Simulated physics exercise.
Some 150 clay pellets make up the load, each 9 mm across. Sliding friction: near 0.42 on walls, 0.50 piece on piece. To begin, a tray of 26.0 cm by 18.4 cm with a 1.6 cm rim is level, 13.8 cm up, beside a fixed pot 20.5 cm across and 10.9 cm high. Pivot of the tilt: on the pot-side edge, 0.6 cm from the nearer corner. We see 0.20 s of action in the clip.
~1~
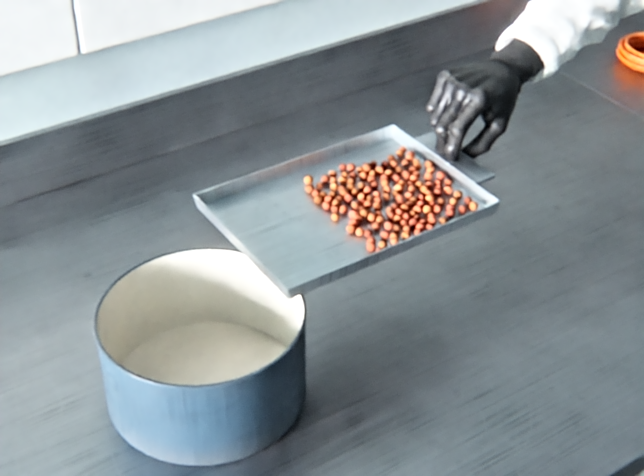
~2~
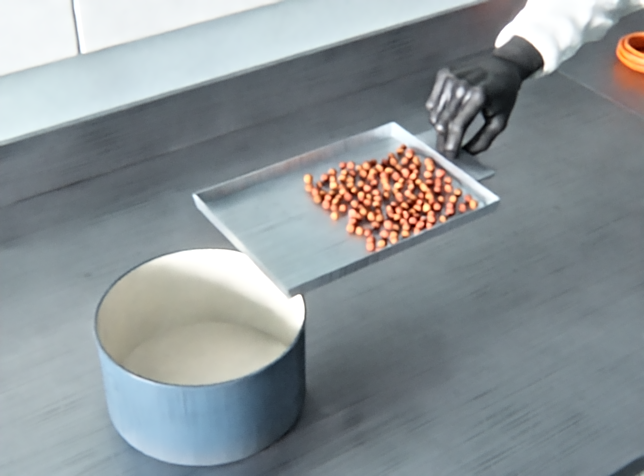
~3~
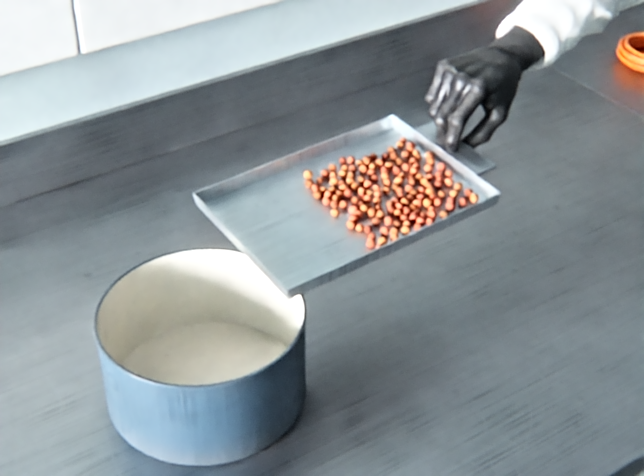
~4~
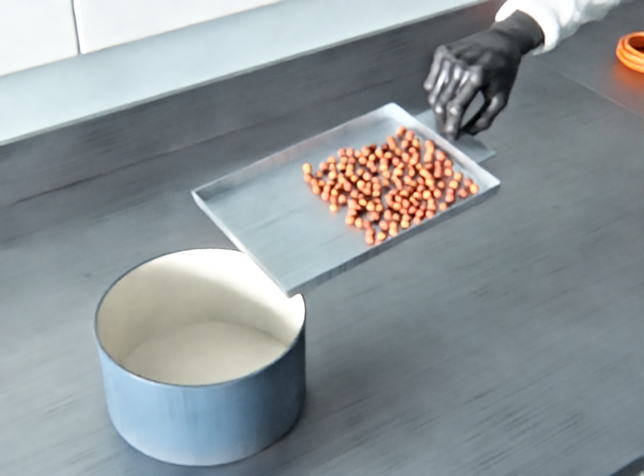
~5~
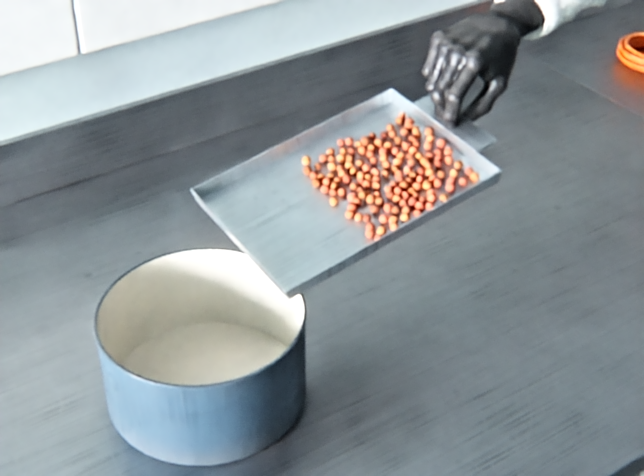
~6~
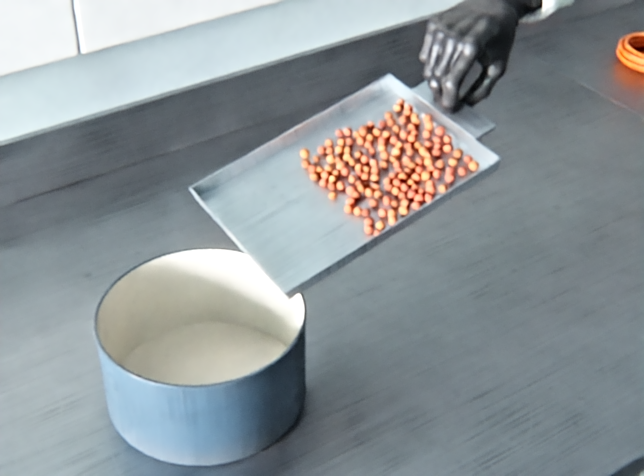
The footage shows a black hand in a white sleeve gradually raising the far end of a shallow metal tray of small reddish-brown pellets, tilting it toward a blue pot while the pellets stay clustered near the raised end.
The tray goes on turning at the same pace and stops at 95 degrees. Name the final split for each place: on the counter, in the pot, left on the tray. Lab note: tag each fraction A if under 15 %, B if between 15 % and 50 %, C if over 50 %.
Counter = A, pot = C, left on the tray = A.
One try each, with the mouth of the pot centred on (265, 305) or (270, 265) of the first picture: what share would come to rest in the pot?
100 and 45 %.
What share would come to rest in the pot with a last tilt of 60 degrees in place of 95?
It would be near 35 per cent.
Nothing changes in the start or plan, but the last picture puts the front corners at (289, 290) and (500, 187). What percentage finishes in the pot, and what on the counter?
Pot 5; counter 90.
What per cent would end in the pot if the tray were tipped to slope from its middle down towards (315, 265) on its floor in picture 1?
Something like 80 per cent of the pieces.
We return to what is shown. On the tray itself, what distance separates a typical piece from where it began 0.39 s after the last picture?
Displacement on the tray: Roughly 12 cm.
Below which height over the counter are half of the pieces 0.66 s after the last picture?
Some 16 cm above the counter.
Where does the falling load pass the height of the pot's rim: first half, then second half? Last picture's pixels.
First half close to (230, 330), second half close to (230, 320).
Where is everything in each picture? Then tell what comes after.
Tray tilt 0 degrees, front corners at (289, 286) and (496, 201); middle of the pieces at (386, 197); pot at (201, 312), in the first picture.
Tray tilt 1 degrees, front corners at (288, 287) and (497, 199); middle of the pieces at (387, 195), in the second picture.
Tray tilt 3 degrees, front corners at (288, 287) and (497, 192); middle of the pieces at (387, 191), in the third picture.
Tray tilt 6 degrees, front corners at (287, 288) and (498, 182), lowest corner left front; middle of the pieces at (386, 183), in the fourth picture.
Tray tilt 10 degrees, front corners at (287, 288) and (497, 170), lowest corner left front; middle of the pieces at (386, 174), in the fifth picture.
Tray tilt 14 degrees, front corners at (286, 289) and (497, 158), lowest corner left front; middle of the pieces at (384, 165); pot at (201, 312), in the sixth picture.
Then, 0.39 s after the last picture, tilt 53 degrees; the tray holds 100 %, the pot 0 %.
Then, 0.66 s after the last picture, tilt 79 degrees; the tray holds 65 %, the pot 30 %.
Then, 1.03 s after the last picture, tilt 95 degrees; the tray holds 25 %, the pot 75 %.
In the end, counter 0 %, pot 100 %, tray 0 %.
